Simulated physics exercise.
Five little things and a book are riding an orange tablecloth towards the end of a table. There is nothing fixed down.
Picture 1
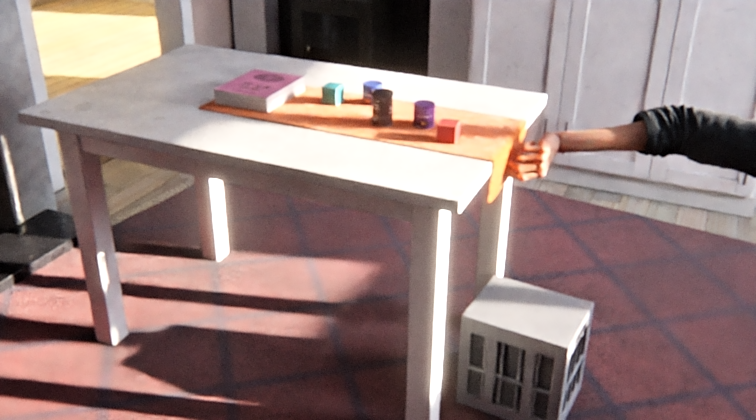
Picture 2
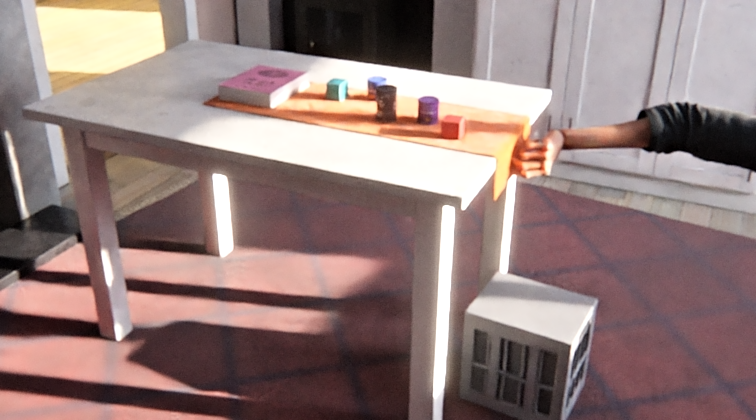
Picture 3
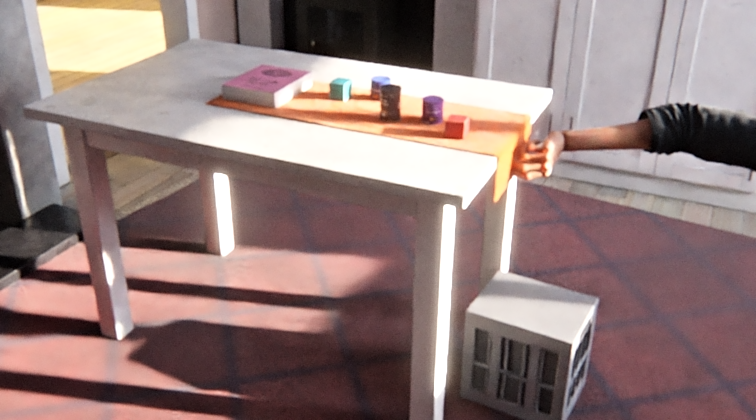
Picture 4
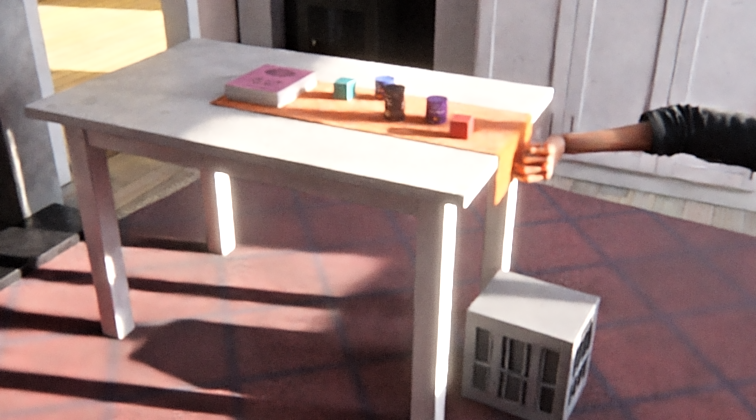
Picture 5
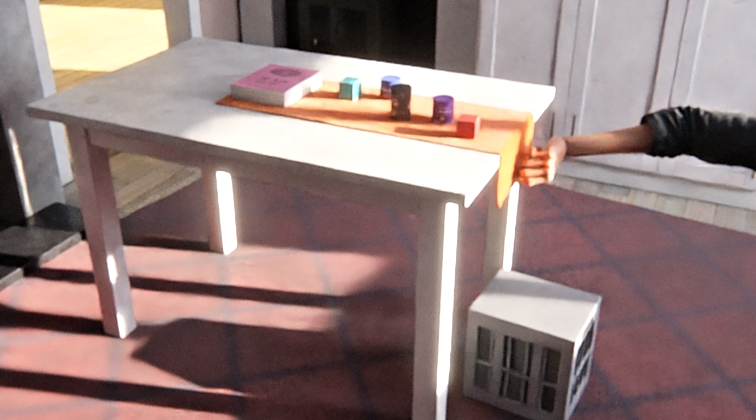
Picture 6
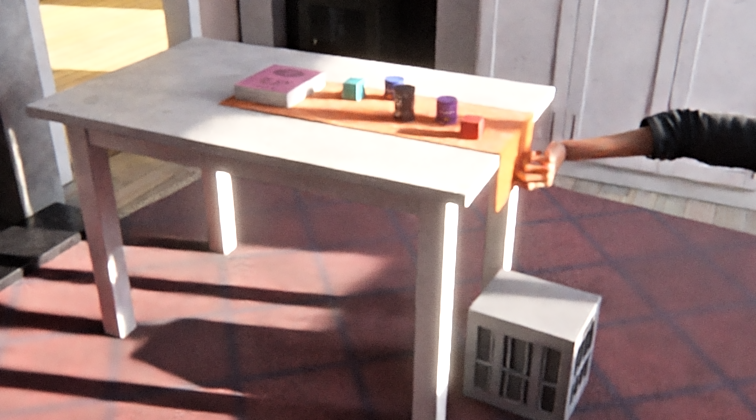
In a sunlit room with a red tiled floor, a hand at the right slowly pulls an orange cloth along a white table, and the book, small pots, can and cubes on it shift slightly to the right together.
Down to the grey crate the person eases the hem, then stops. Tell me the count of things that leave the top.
Oh, the ones that fall number three in all this time.
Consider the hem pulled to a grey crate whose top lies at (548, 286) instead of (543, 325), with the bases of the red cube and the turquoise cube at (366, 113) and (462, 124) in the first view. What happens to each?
Outcome: Red cube keeps its perch; turquoise cube is gone.
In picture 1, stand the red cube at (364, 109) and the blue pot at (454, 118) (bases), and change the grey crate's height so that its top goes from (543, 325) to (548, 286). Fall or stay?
The red cube keeps its place on top, the blue pot goes over.
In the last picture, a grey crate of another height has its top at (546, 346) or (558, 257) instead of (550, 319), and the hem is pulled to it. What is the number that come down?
First case 4, second 1.
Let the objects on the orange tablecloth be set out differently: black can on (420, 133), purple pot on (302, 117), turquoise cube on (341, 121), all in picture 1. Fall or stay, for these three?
Each in turn: The black can goes down, the purple pot stays aloft, the turquoise cube stays aloft.
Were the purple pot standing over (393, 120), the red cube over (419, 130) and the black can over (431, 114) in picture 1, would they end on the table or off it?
Of these three, the purple pot takes a tumble, the red cube takes a tumble, the black can takes a tumble.
Soon after, hem near (512, 221); all still up.
After that, hem near (510, 262); red cube and purple pot gone.
And then, hem on the crate; red cube, purple pot and black can gone.
In the end, hem on the crate; red cube, purple pot and black can gone. The table loses three.
